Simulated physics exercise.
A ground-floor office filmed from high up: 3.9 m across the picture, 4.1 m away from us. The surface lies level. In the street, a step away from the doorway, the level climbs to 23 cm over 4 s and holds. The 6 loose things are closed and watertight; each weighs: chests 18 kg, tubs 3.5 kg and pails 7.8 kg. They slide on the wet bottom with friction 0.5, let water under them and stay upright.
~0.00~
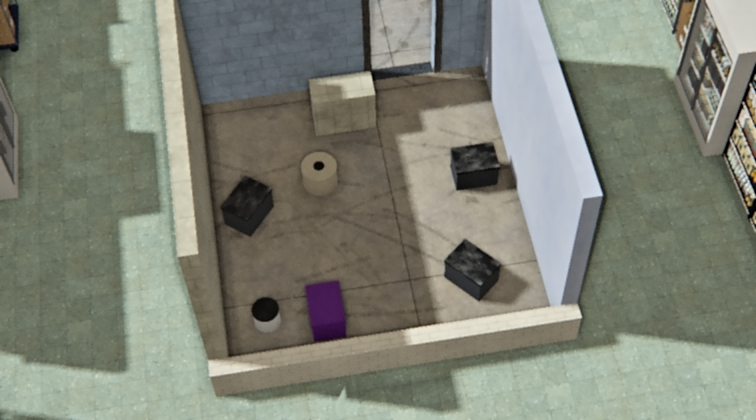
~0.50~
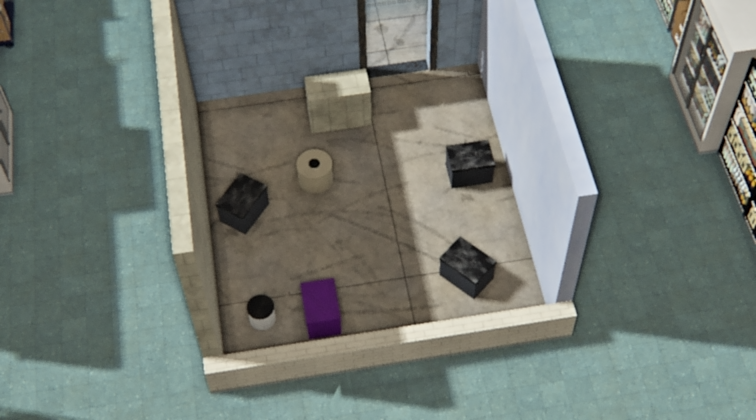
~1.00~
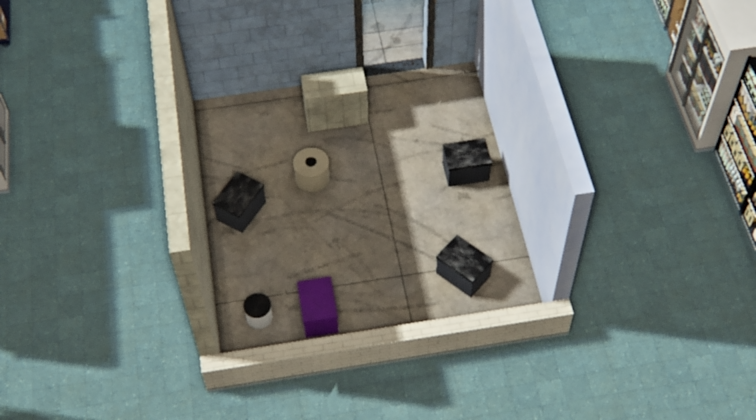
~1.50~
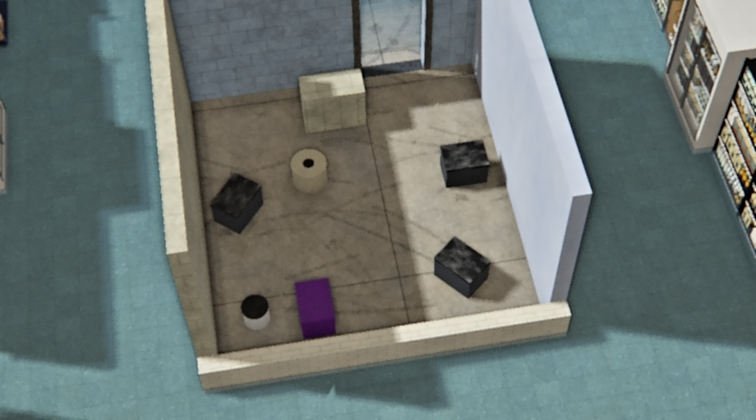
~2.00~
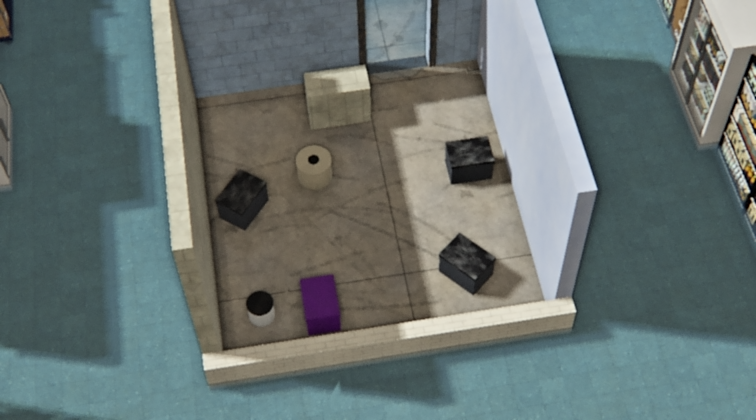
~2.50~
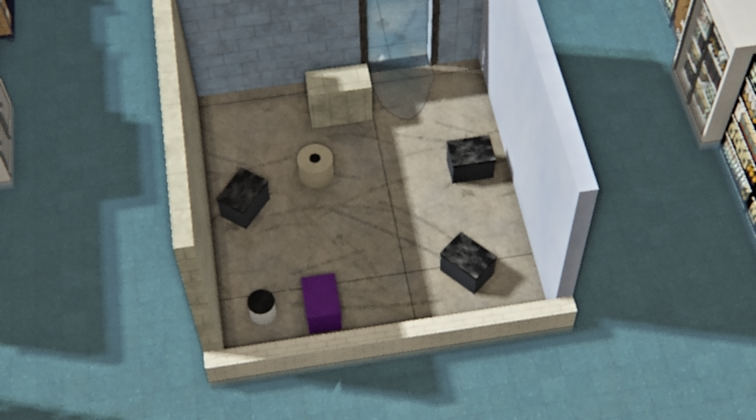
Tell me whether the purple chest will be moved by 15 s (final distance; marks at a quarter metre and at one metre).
Purple chest gets carried off.
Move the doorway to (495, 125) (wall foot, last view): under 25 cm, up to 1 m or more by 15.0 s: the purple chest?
Then the purple chest travels far.
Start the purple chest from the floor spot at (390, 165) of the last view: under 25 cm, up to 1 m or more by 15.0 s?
It travels far.
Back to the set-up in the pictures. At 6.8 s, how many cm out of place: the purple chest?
About 0 cm.
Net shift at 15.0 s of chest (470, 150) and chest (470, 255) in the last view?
In turn: 80 cm, 250 cm.
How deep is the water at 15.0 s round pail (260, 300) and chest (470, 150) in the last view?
Roughly 10 and 14 cm.
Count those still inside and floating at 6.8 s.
0 of them.
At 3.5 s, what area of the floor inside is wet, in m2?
Some 3.0 m2.
After 3.5 s the purple chest is near (321, 295), 0.0 m from its start, aground; 0 afloat.
After 6.8 s the purple chest is near (321, 295), 0.0 m from its start, aground; 0 afloat.
After 11.0 s the purple chest is near (253, 284), 0.8 m from its start, afloat; 5 afloat.
After 15.0 s the purple chest is near (220, 112), 3.0 m from its start, afloat; 6 afloat.
